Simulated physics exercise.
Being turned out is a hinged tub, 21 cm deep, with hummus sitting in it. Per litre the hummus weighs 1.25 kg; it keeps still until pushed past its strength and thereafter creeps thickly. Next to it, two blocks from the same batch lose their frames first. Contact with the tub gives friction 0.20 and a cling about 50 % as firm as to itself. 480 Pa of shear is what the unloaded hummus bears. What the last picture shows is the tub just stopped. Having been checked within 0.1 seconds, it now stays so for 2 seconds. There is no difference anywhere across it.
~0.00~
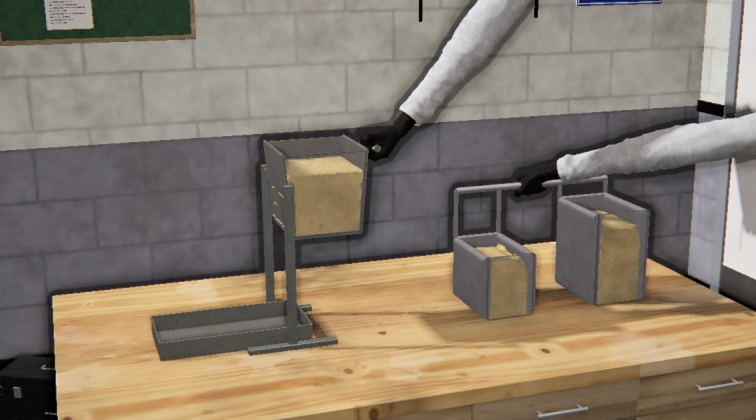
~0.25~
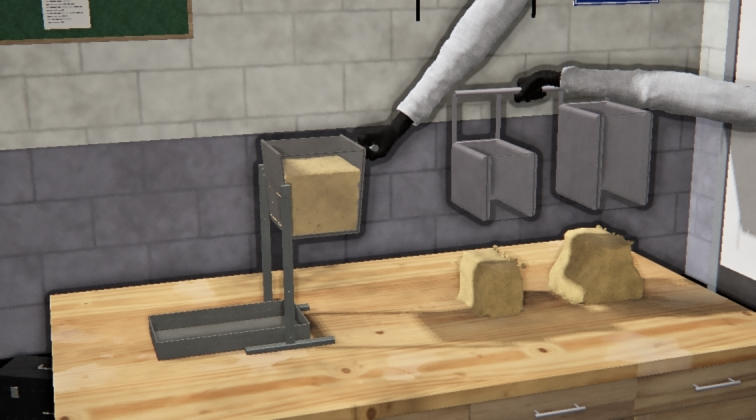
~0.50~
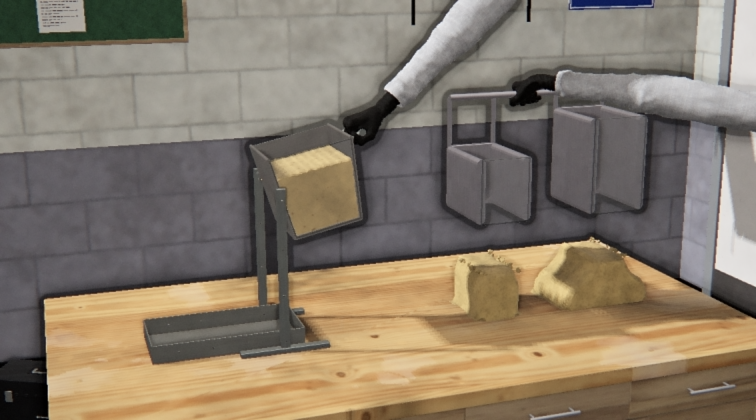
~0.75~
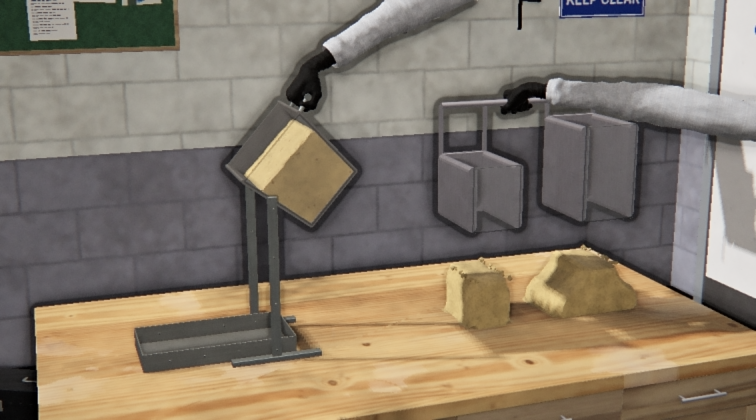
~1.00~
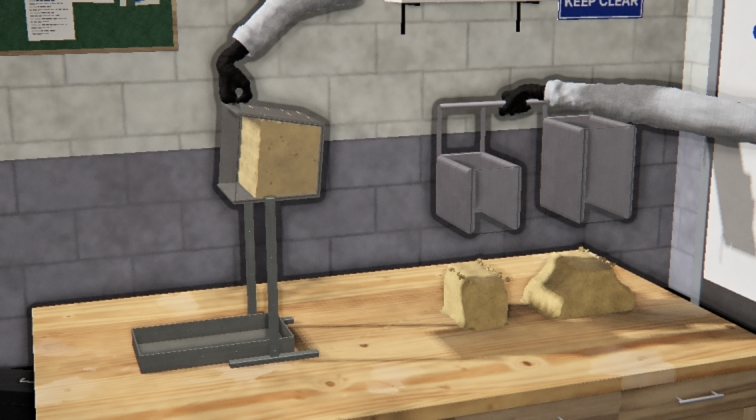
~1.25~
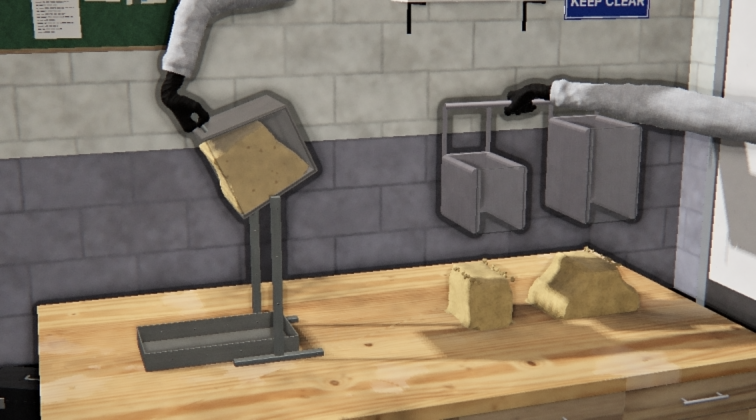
Gloved hands lift two molds off tan blocks, which slump, then tilt a tub leftward.
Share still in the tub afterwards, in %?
0 %.
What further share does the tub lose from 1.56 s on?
My estimate is near 0 in a hundred.
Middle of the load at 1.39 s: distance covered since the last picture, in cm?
Measured shift, roughly 13 cm.
By 1.39 s, the tub is at 115 degrees and holds 42 %.
By 1.56 s, the tub is at 115 degrees and holds 0 %.
By 1.73 s, the tub is at 115 degrees and holds 0 %.
By 1.90 s, the tub is at 115 degrees and holds 0 %.
By 3.25 s, at the end, the tub is at 115 degrees and holds 0 %.
